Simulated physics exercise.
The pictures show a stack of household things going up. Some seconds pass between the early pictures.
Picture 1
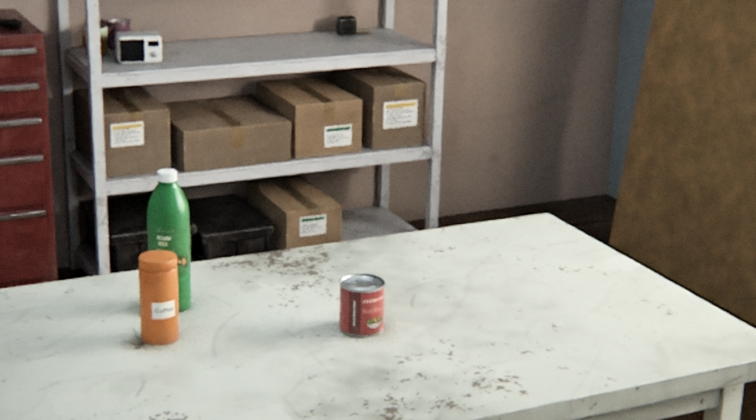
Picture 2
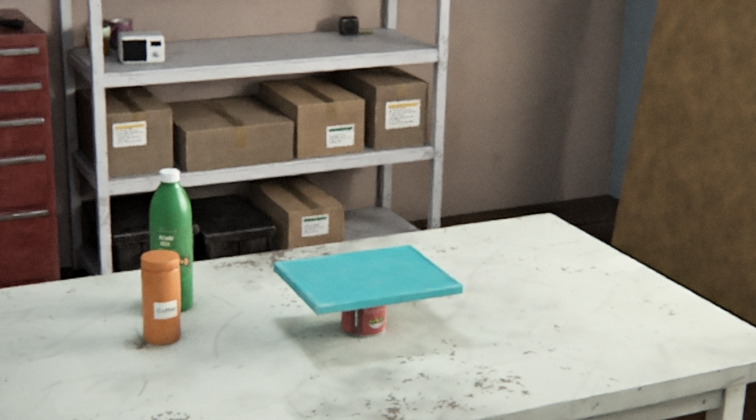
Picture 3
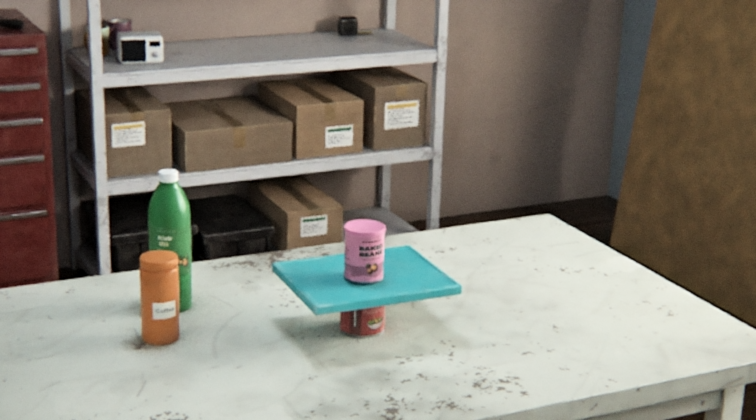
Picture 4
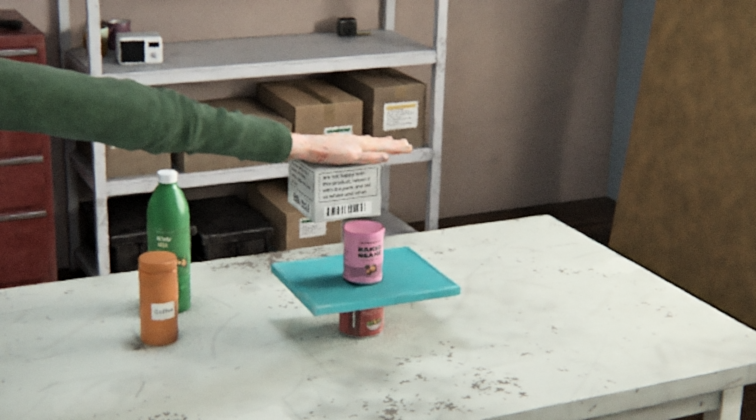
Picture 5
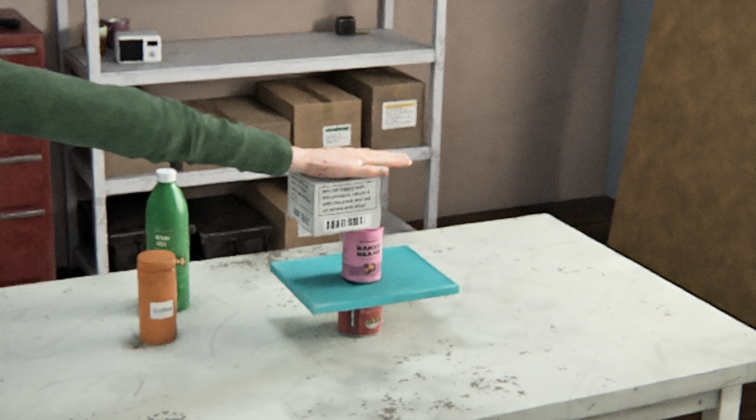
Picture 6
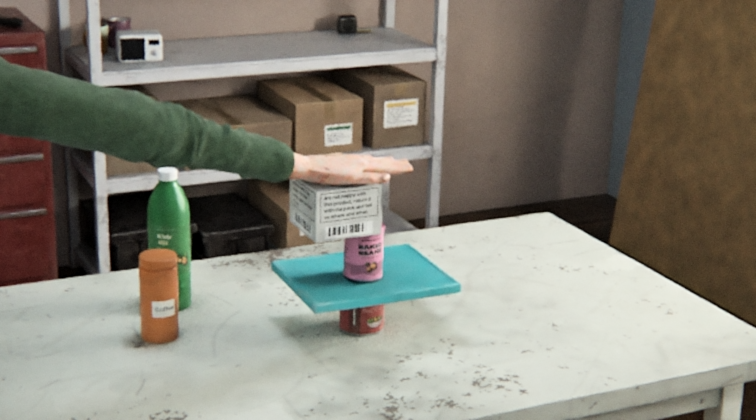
An arm in a green sleeve comes in from the left over a scuffed white table, seen from slightly above by a still camera, with shelves of cardboard boxes behind. A green bottle and an orange jar stand at left, while a turquoise tray appears on a red can near the centre, then a pink can on top. The hand lowers a white box onto the pink can and stays on it.
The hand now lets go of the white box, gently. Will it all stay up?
The pile gives way.
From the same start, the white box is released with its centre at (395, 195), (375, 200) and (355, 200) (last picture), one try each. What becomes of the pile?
First, it loses its balance; second, it holds; third, it holds.
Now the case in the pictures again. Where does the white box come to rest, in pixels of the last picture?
Near (229, 334).
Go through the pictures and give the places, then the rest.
The last thing is not in view yet; red pot (362, 305), in the first frame.
The last thing is not in view yet, in the second frame.
The last thing is not in view yet; orange jar (160, 297), in the third frame.
Still above its spot; white box (334, 183); green bottle (169, 241), in the fourth frame.
Still above its spot; white box (334, 196); turquoise tray (363, 278), in the fifth frame.
Set down, still held; white box (335, 203), in the sixth frame.
Then, 0.30 s past the last view, white box now fallen.
Then, 0.50 s past the last view, things are still on the move.
Then, 0.60 s past the last view, as before.
Finally, fallen, white box; the other 5 still in place. Final places as the last picture's camera would see them, white box near (229, 333). The pile loses its balance.
